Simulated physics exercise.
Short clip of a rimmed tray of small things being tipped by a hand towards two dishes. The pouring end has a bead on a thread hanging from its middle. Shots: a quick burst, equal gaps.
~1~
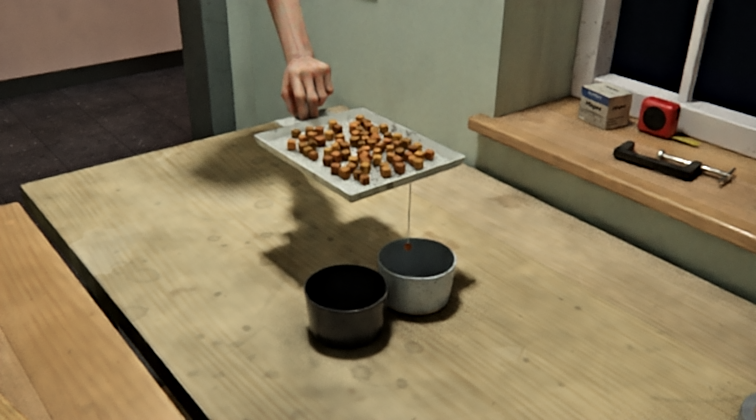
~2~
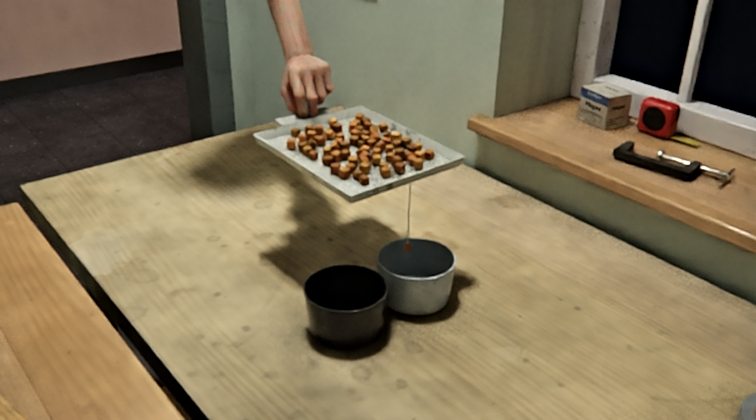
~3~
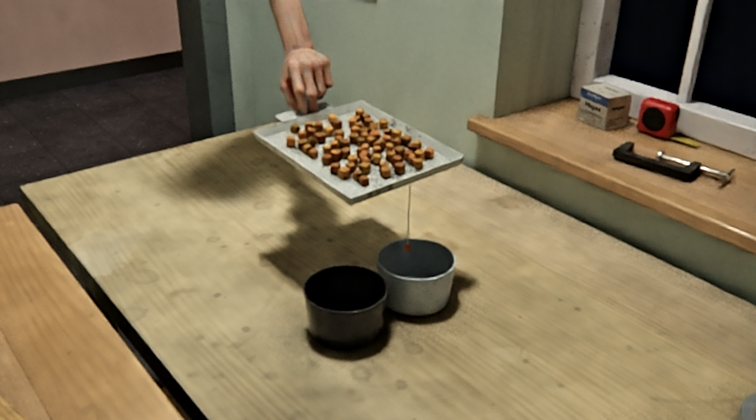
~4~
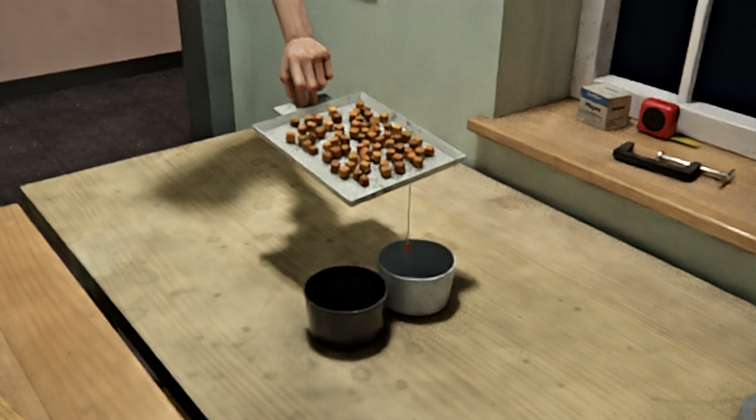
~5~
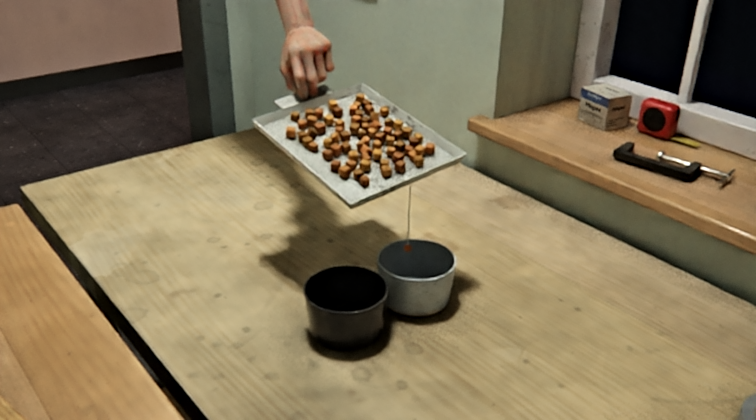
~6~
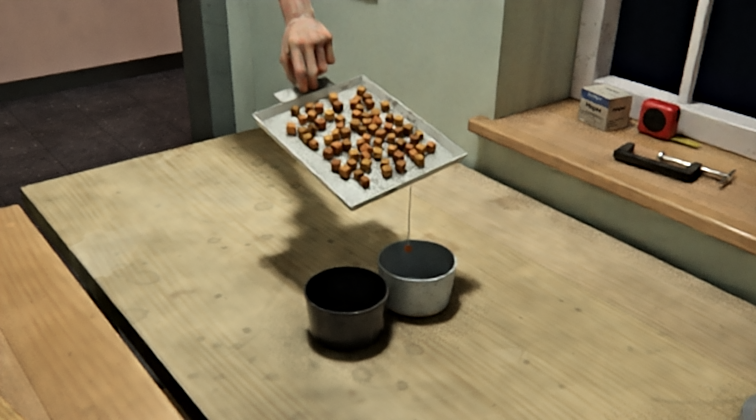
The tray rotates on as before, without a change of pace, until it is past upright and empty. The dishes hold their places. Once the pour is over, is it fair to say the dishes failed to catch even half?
No. Dishes get most.
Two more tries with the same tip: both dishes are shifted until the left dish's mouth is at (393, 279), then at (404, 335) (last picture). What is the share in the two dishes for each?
60 % and 0 %.
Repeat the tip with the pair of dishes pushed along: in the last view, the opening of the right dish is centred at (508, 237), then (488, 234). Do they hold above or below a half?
The first try: Not half. The second: The smaller part.
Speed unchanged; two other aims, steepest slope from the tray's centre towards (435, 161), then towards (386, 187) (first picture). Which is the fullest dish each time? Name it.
It would be the right-side one to begin with, and after that the left-side one.
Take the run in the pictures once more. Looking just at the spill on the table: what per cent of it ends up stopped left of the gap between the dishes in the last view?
Close to 10 per cent.
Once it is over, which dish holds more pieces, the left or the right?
It is the left-hand dish.
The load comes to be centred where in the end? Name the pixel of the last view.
The centre ends up roughly at (366, 319).
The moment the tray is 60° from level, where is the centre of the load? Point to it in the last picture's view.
(372, 172).
Soon after the last picture, tray tipped steeply; nearly all on the tray; a stray few in the left dish; a small part in the air.
A little later, tray tipped right over; most on the tray; a small part in the left dish; a stray few in the right dish; a small part outside both; a stray few in the air.
Later still, tray tipped past a quarter turn; about half in the left dish; about a quarter in the right dish; about a quarter outside both; a stray few in the air.
At rest, tray tipped past a quarter turn; about half in the left dish; about a quarter in the right dish; about a quarter outside both; a stray few in the air.
